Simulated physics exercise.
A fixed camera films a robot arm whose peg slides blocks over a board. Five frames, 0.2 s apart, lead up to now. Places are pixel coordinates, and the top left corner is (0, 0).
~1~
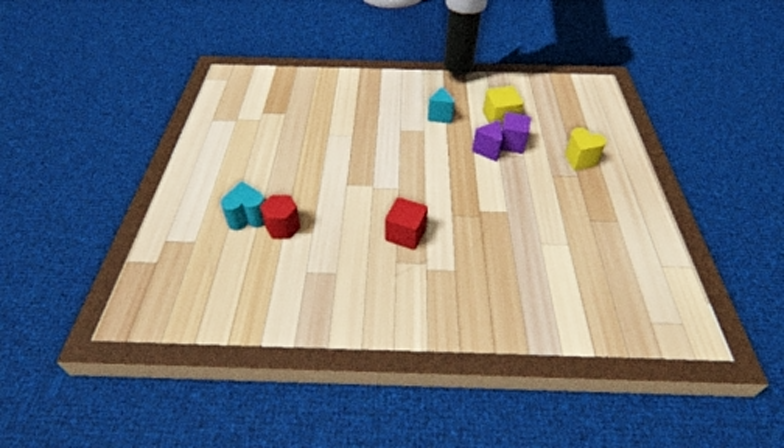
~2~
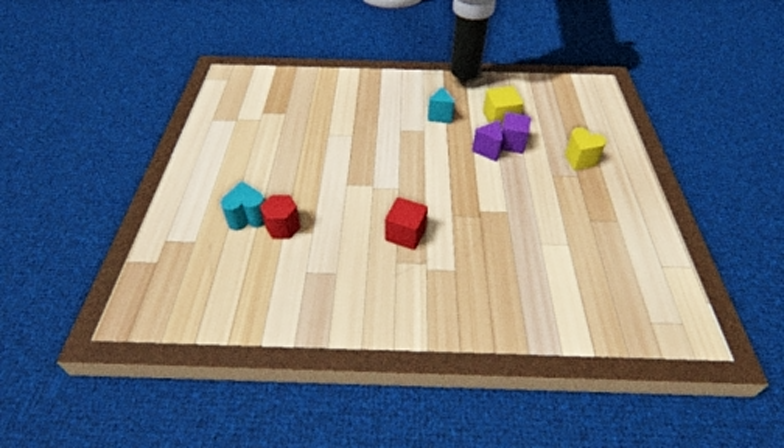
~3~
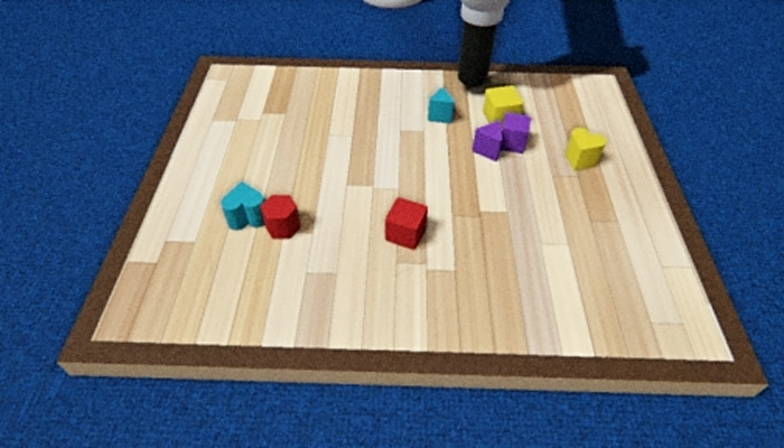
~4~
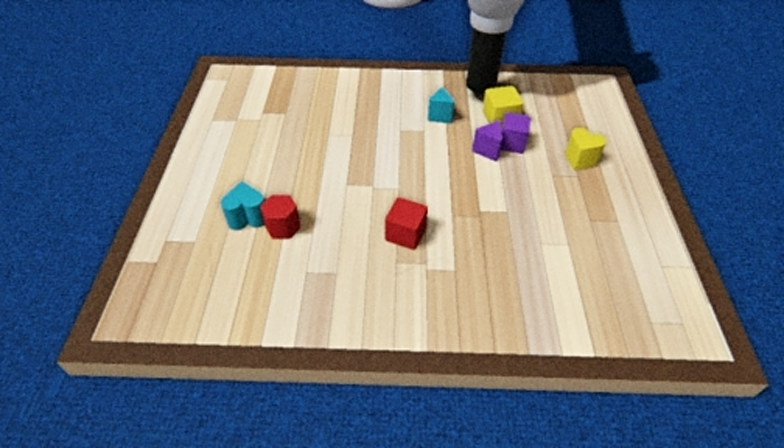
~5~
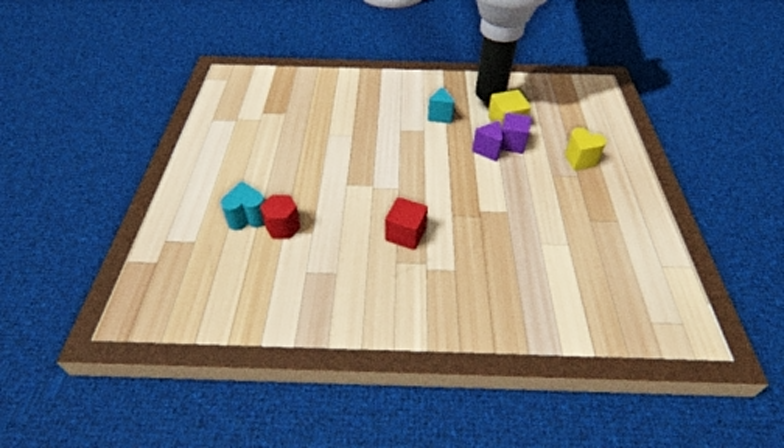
On a wooden board over blue carpet, a black-tipped robot arm moving slightly right and nearer, nudging a yellow block rightward.
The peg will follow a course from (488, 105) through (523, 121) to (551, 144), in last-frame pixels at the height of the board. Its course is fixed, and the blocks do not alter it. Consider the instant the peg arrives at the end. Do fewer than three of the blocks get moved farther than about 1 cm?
Going by the path, yes.
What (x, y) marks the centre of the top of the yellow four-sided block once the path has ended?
Answer: (554, 147).
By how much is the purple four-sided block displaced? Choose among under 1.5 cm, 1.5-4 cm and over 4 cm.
It will move more than 4 cm.
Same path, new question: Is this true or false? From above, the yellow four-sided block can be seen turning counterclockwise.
Verdict: False.
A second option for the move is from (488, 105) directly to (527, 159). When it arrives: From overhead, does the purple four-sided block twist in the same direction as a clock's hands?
Answer: No.
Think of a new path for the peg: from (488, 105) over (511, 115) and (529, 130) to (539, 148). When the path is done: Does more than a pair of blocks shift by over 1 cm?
Answer: No.
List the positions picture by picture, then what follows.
The first frame shows lower end of the peg at (458, 67), tops of blocks, yellow four-sided block at (505, 96), purple four-sided block at (517, 122), yellow heart-shaped block at (588, 138).
The second frame shows peg at (465, 73), blocks as before.
The third frame shows peg at (472, 79), blocks as before.
The fourth frame shows peg at (481, 87), blocks as before.
The fifth frame shows peg at (490, 95), yellow four-sided block at (511, 101), purple four-sided block at (517, 122), yellow heart-shaped block at (588, 138).
On the path given first. Halfway along, peg at (526, 111); yellow four-sided block at (538, 122), turned 40° clockwise; purple four-sided block at (527, 138).
At the end, peg at (555, 133); yellow four-sided block at (554, 147), turned 80° clockwise; purple four-sided block at (526, 152), turned 50° clockwise; yellow heart-shaped block not moved.
